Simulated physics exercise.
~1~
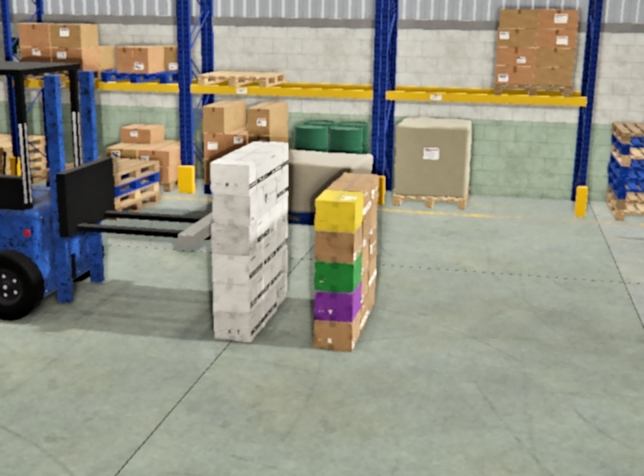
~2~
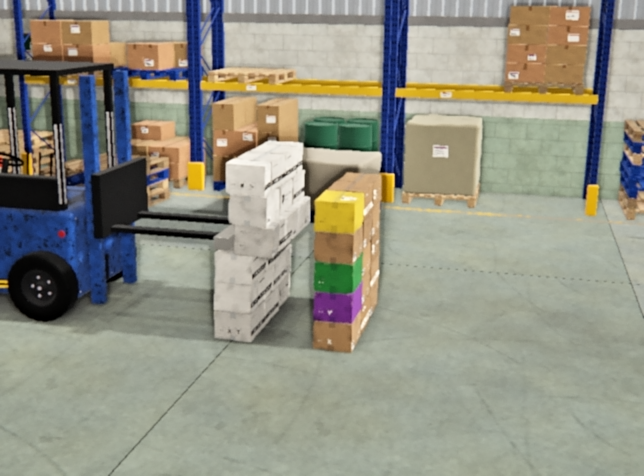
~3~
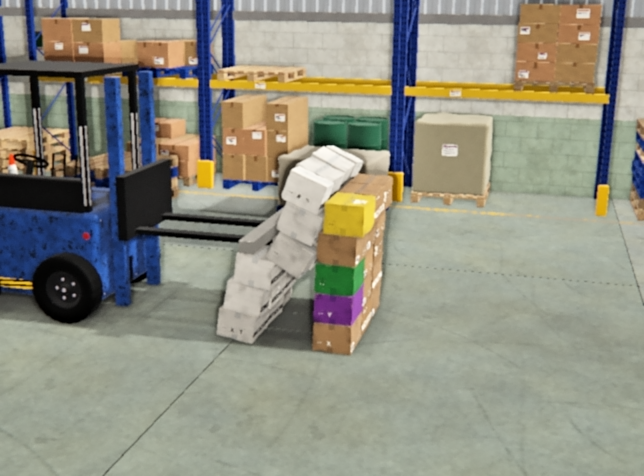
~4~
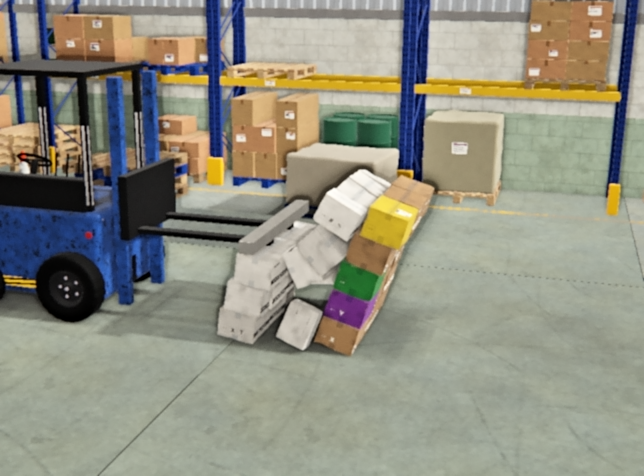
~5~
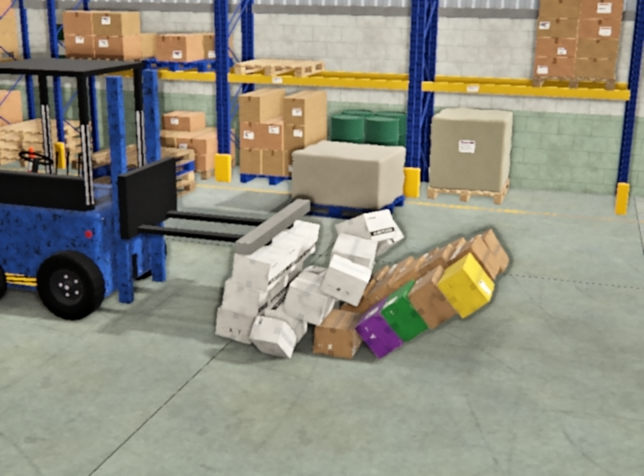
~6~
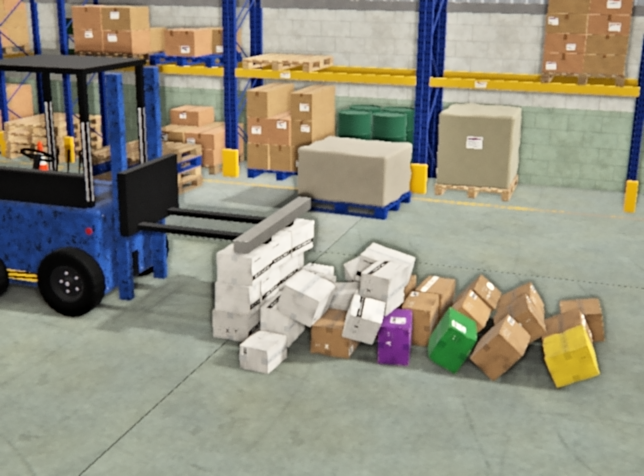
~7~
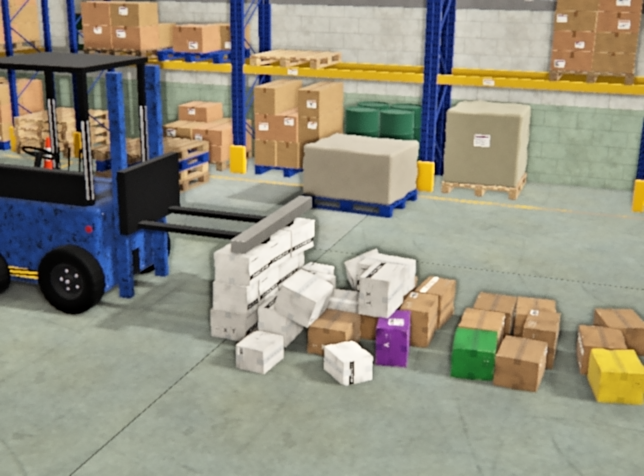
A blue forklift's beam topples a white carton stack into a brown one, scattering boxes rightward.
